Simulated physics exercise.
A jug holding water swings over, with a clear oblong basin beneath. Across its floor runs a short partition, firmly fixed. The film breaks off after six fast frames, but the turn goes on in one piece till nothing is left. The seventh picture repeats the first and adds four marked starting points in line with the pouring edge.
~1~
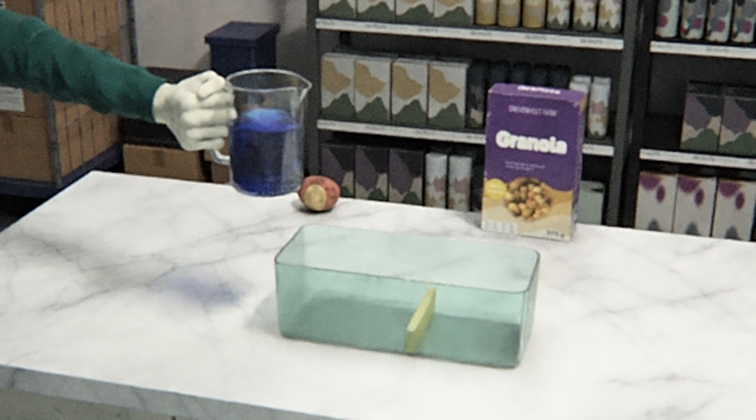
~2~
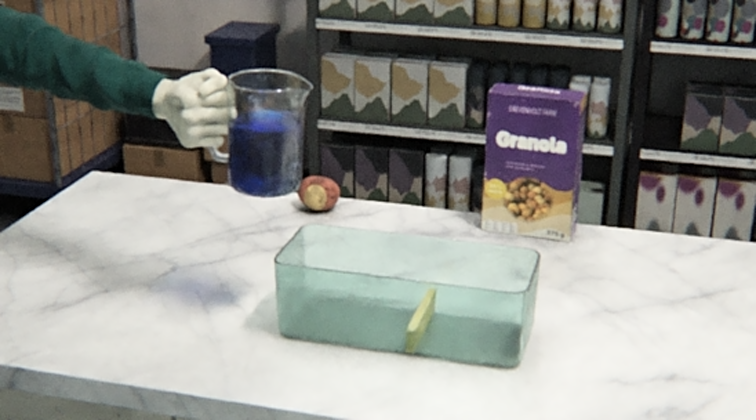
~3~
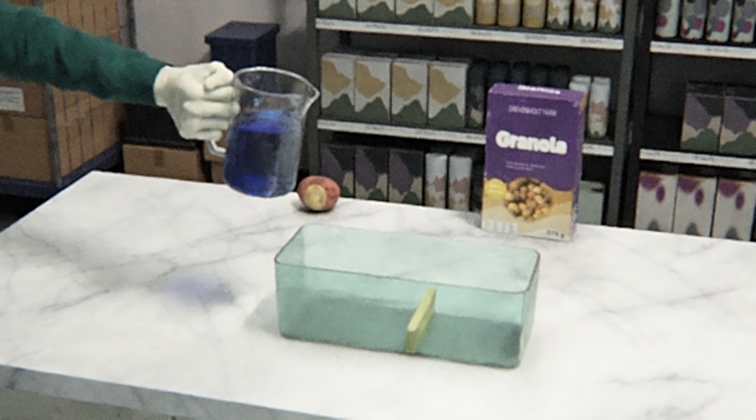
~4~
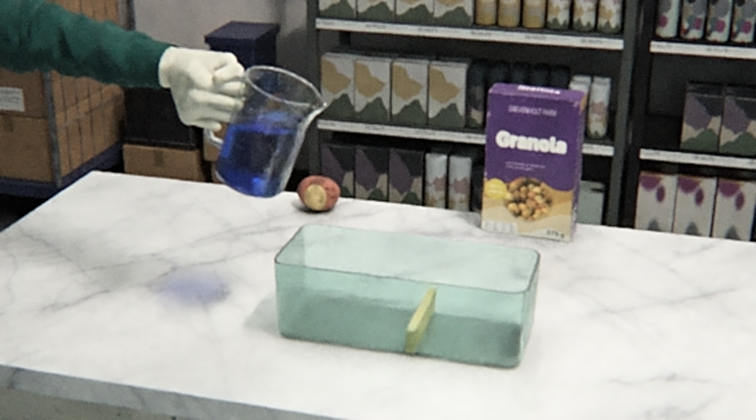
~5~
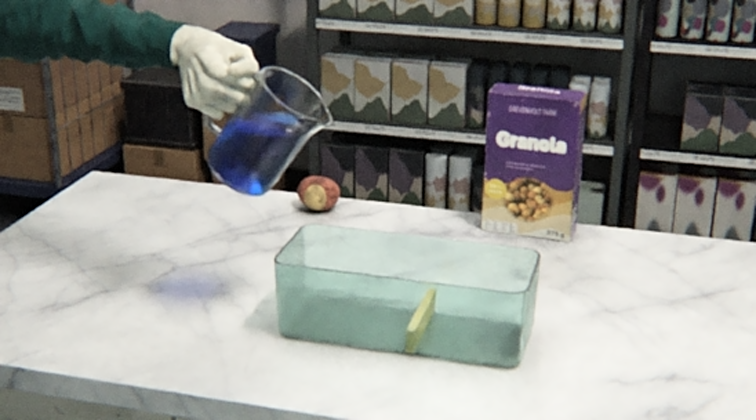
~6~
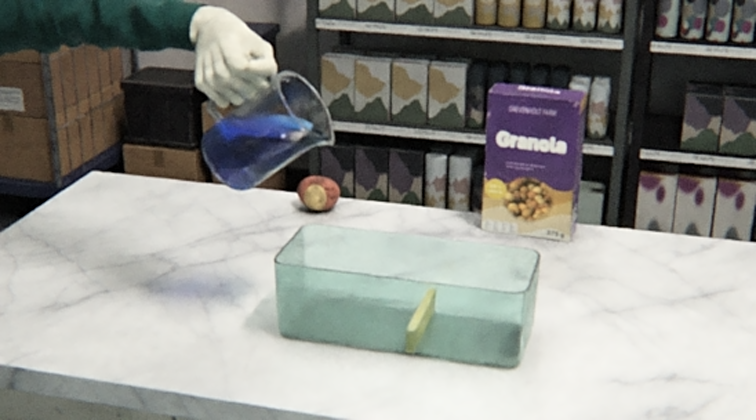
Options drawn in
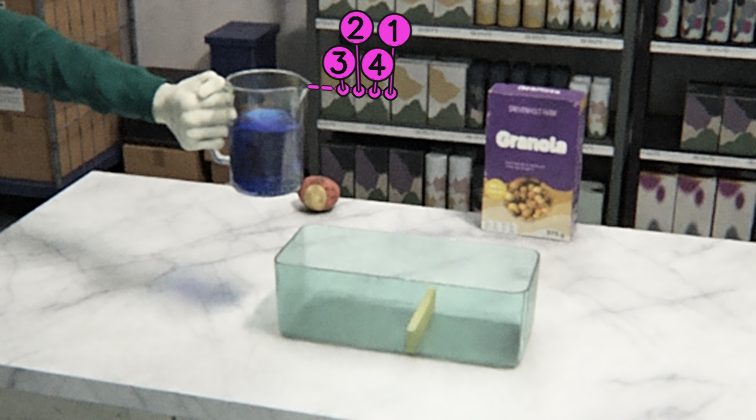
A gloved hand tilts a glass jug of blue liquid rightward above a clear basin.
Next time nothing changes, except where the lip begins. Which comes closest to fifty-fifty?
2.
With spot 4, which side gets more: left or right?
The right one.
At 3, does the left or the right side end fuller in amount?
The left one.
On the marked copy, 1 at (390, 93); 2 at (358, 90); 3 at (343, 89); 4 at (374, 92).
With 1, about 9 % ends left of the wall and 89 % right of it.
With 2, about 53 % ends left of the wall and 45 % right of it.
With 3, about 81 % ends left of the wall and 13 % right of it; 6 % is lost outside.
With 4, about 22 % ends left of the wall and 76 % right of it.
